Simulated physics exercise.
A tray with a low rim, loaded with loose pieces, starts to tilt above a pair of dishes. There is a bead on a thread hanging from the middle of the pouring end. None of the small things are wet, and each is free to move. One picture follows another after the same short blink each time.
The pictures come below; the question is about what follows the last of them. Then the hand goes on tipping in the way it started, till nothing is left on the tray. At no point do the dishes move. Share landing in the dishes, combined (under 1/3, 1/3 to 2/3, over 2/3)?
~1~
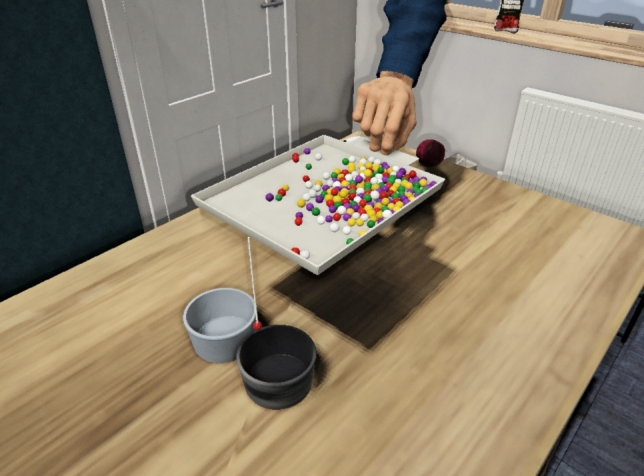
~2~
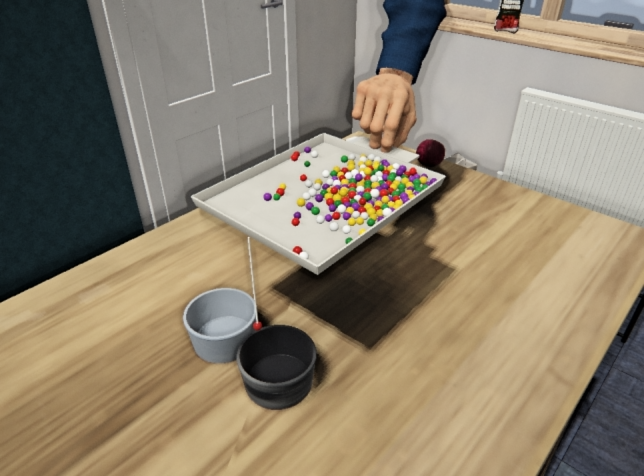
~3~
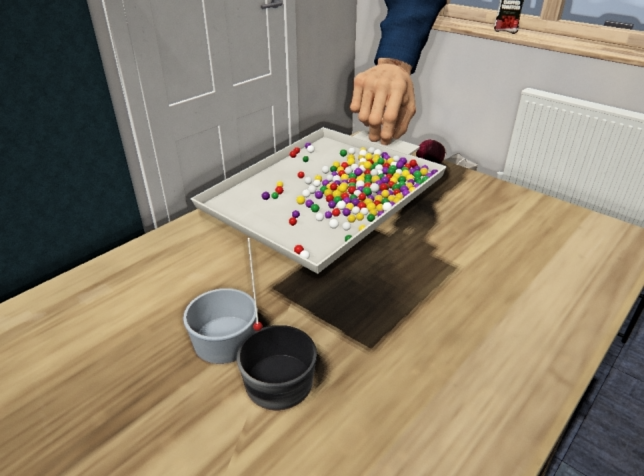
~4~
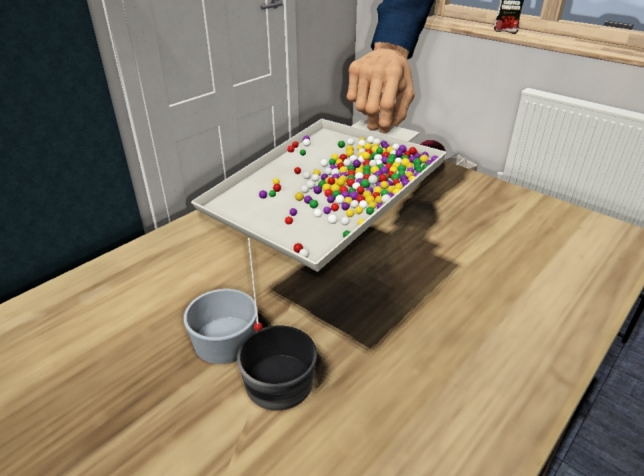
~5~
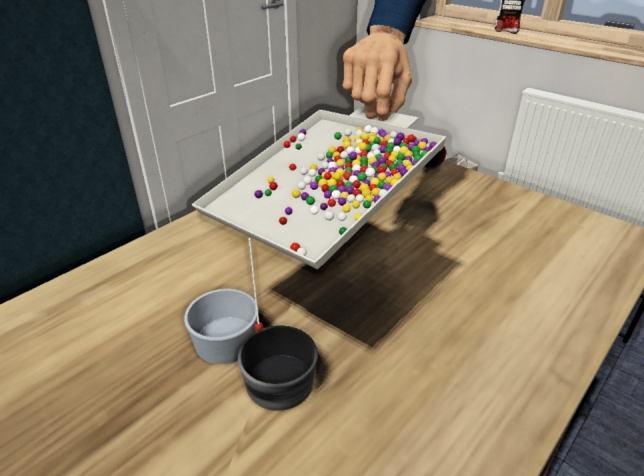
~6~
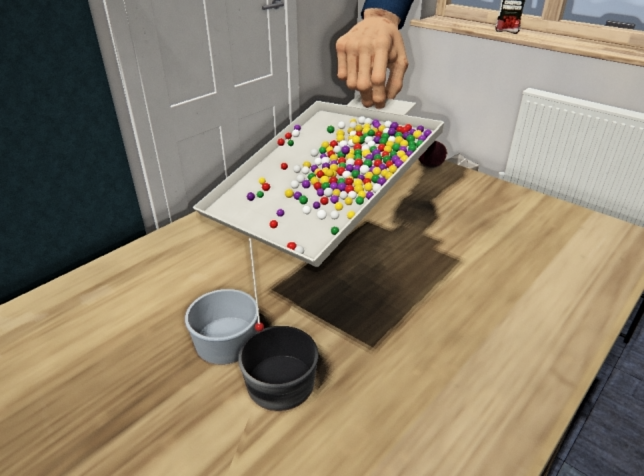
1/3 to 2/3.
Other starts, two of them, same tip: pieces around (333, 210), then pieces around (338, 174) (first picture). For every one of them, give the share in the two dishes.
Around 60 percent the first time, around 50 percent the second.
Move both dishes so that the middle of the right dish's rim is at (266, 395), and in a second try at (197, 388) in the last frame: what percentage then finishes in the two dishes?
I'd say about 30 percent, followed by about 10 percent.
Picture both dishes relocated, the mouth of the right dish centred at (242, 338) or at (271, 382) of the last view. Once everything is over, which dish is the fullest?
The first time it's the one placed on the left, and the second time it's the one placed on the left.
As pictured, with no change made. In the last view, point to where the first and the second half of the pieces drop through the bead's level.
At (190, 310) for the first part, then at (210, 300) for the others.
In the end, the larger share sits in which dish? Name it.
That turns out to be the left.
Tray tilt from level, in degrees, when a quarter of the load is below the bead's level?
Approx. 65° from level.
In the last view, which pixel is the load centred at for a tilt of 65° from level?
I'd mark the middle close to (209, 236).
Shortly afterwards, tray tipped steeply; near half on the tray; only a few in the right dish; a little in the left dish; near a quarter outside both; near a quarter in the air.
Next, tray tipped past a quarter turn; only a few on the tray; only a few in the right dish; near half in the left dish; near half outside both; a little in the air.
Some moments later, tray tipped past a quarter turn; only a few in the right dish; near half in the left dish; near half outside both.
In the end, tray tipped past a quarter turn; only a few in the right dish; near half in the left dish; near half outside both.
